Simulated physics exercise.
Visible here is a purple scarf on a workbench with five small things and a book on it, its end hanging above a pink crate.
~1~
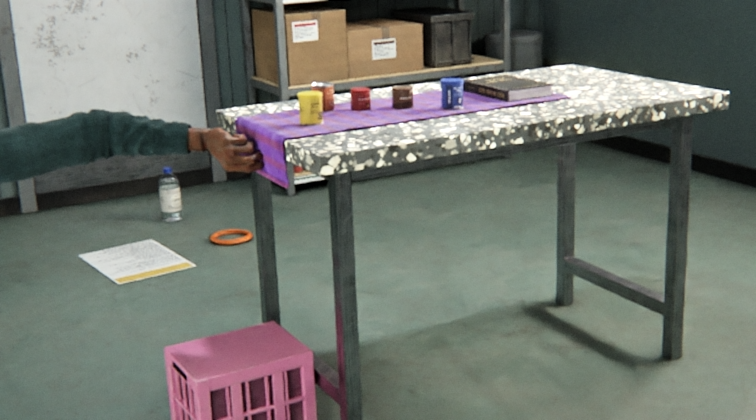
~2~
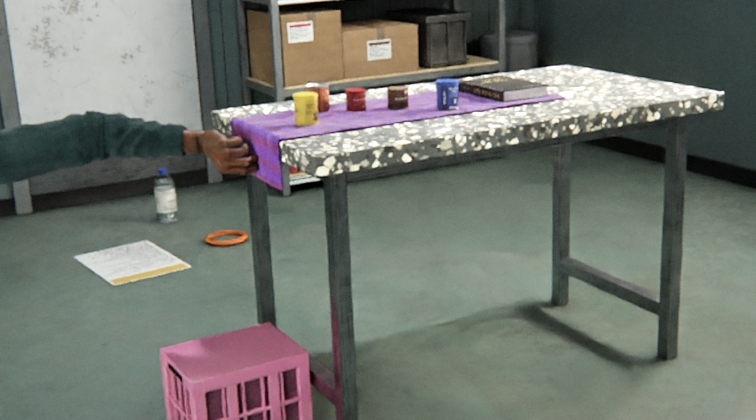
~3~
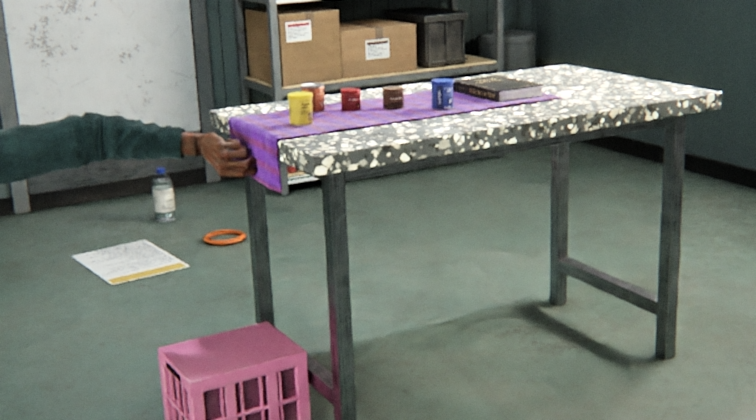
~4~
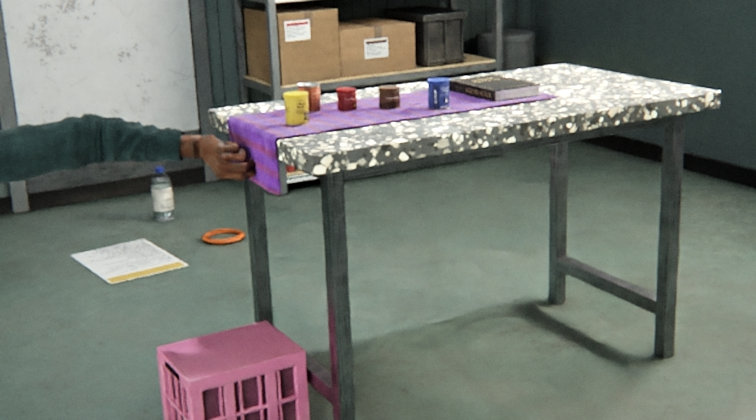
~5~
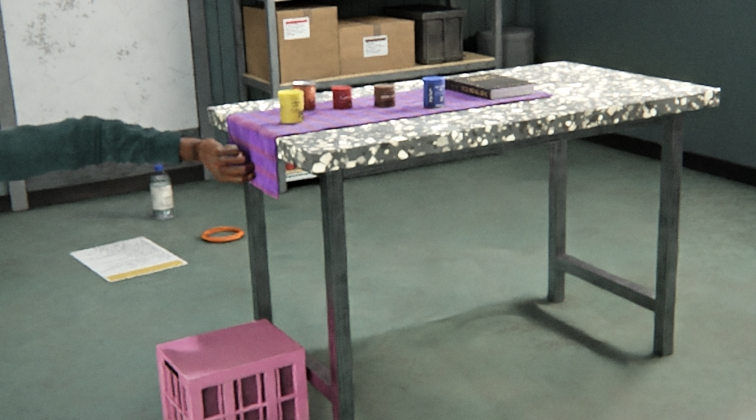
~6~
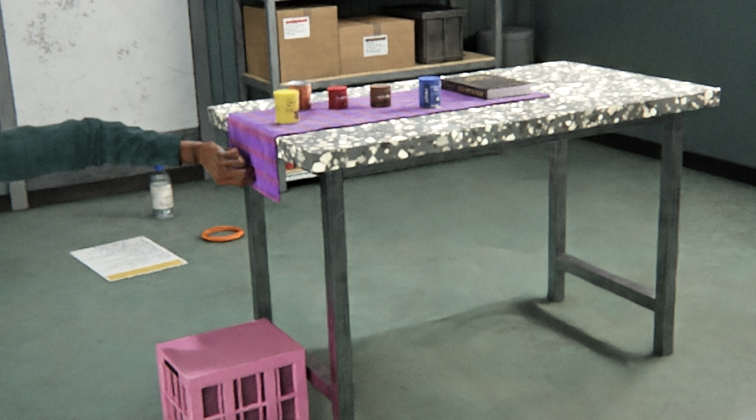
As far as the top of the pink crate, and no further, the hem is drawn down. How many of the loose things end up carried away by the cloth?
The count that falls away is going to be four.
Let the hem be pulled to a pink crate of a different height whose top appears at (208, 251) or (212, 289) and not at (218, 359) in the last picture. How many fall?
Counting them gives 1 and 2.
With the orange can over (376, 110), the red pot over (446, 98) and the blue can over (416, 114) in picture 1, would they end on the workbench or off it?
Outcome: The orange can is gone, the red pot is still in place, the blue can is gone.
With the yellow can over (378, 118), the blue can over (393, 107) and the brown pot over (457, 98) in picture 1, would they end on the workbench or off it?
As for the yellow can, it goes off; the blue can goes off; the brown pot stays aboard.
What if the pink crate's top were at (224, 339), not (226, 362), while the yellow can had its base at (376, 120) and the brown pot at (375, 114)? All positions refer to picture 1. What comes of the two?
In the end the yellow can gets dislodged; meanwhile the brown pot gets dislodged.
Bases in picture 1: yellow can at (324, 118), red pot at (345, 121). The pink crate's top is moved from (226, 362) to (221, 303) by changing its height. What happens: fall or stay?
Observed: Yellow can departs; red pot departs.
Soon after, hem near (256, 223); all still up.
Then, hem near (257, 254); yellow can gone.
Further on, hem near (258, 306); yellow can, orange can and red pot gone.
At rest, hem on the crate; yellow can, orange can, red pot and brown pot gone. It carries off four.
